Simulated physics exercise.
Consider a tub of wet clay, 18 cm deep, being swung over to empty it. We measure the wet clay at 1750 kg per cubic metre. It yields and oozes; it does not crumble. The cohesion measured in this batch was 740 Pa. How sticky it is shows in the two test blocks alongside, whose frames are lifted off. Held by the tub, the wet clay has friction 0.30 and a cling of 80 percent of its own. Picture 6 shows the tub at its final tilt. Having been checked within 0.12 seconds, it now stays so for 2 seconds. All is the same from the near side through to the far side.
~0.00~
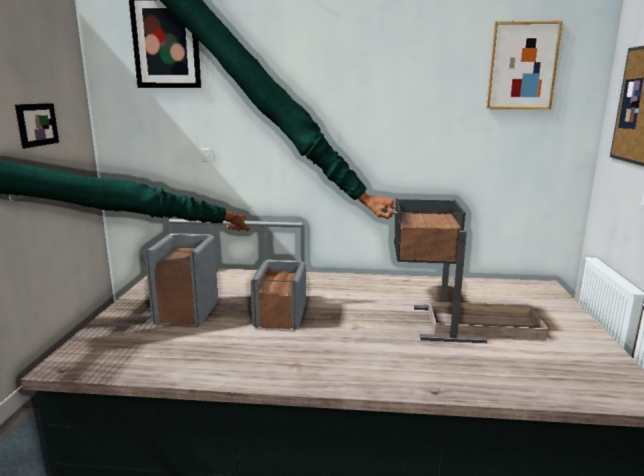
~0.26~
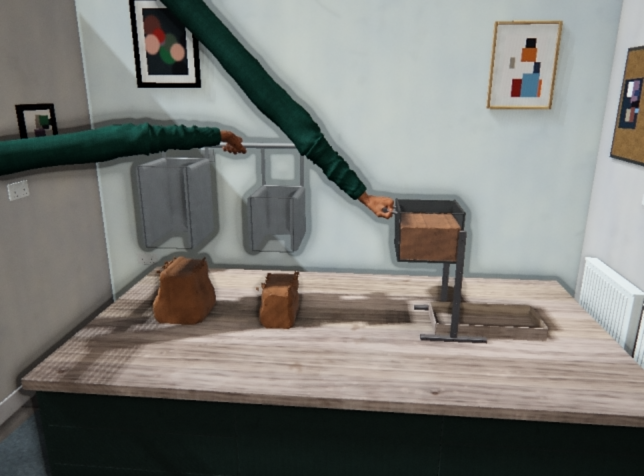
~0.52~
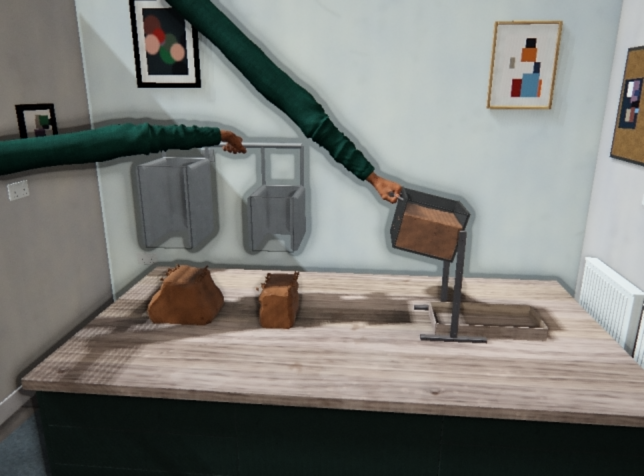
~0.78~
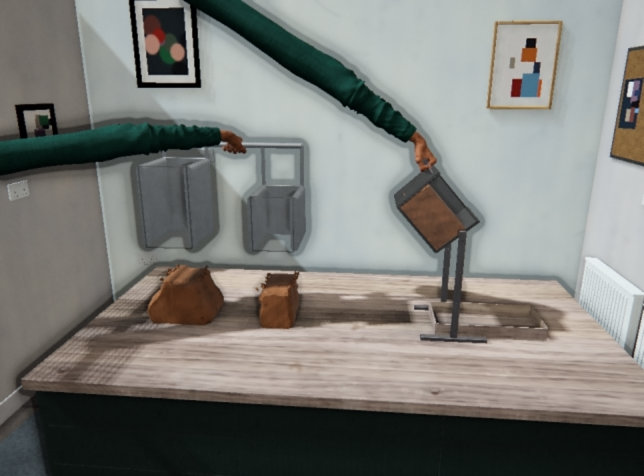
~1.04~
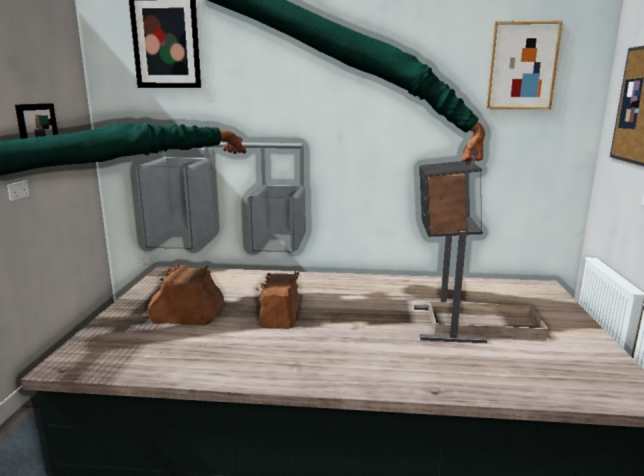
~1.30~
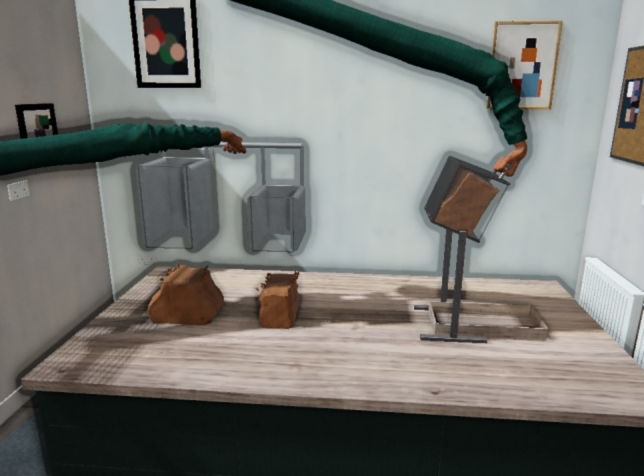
Green-sleeved arms lifting grey casings off two brown clay blocks, the taller one sagging, then turning a clay-filled tub clockwise past upright.
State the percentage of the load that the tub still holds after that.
The tub still holds roughly 17 %.
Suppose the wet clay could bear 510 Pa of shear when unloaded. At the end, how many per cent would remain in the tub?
I'd say around 12 percent.
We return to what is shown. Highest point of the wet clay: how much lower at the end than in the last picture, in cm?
Roughly 13 cm.
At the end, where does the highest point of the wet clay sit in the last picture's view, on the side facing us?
Peak location: Approx. (442, 209).
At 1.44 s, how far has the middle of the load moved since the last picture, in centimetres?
The change is near 7 cm.
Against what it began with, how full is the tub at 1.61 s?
Around 35 percent stays in the tub.
By 1.44 s, the tub is at 111 degrees and holds 72 %.
By 1.61 s, the tub is at 111 degrees and holds 37 %.
By 1.78 s, the tub is at 111 degrees and holds 25 %.
By 1.95 s, the tub is at 111 degrees and holds 17 %.
By 3.30 s, at the end, the tub is at 111 degrees and holds 17 %.
